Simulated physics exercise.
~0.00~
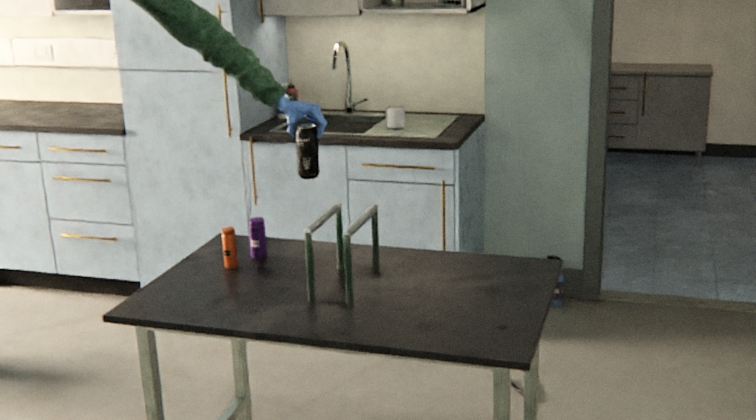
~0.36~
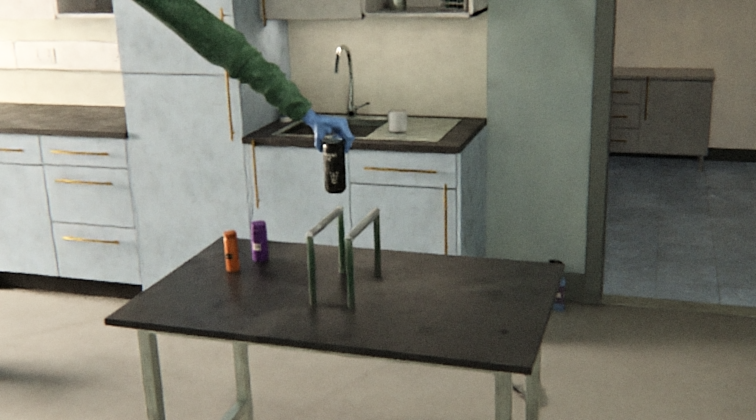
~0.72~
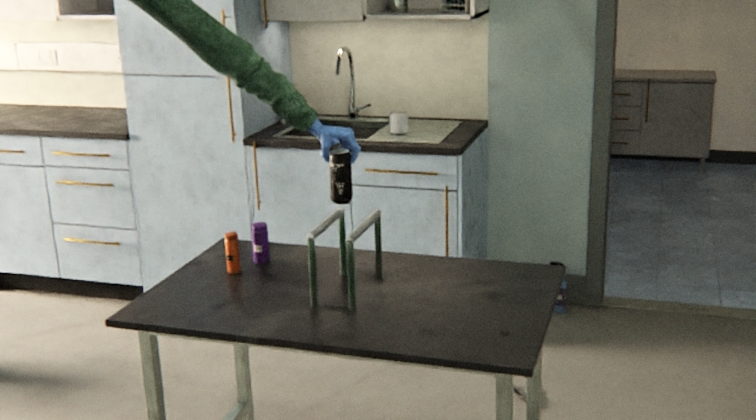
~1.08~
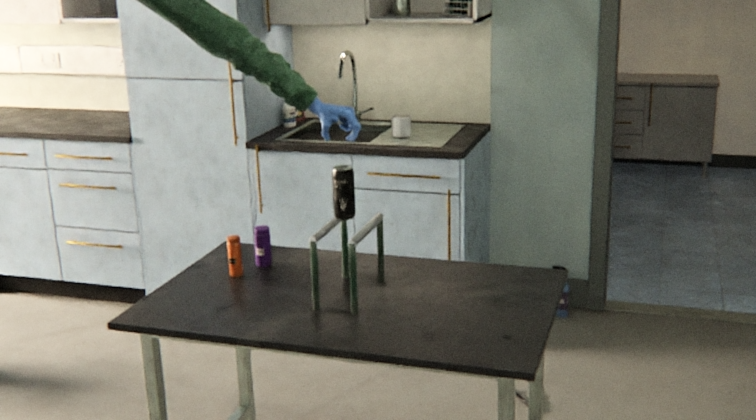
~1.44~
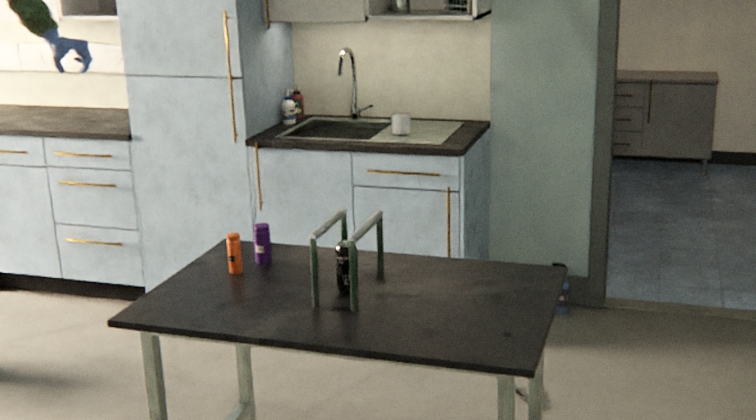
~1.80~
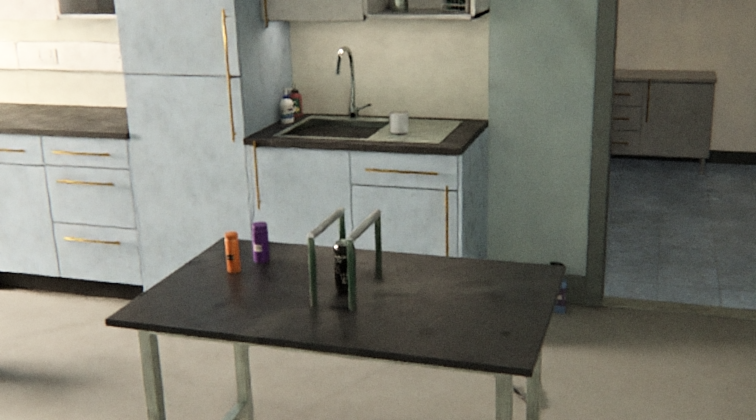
The video shows a blue-gloved hand carrying a black can rightward above two metal supports on a dark table, then releasing it and withdrawing. The can drops through the gap and ends upright on the tabletop between the supports, while the orange and purple shakers stay still.
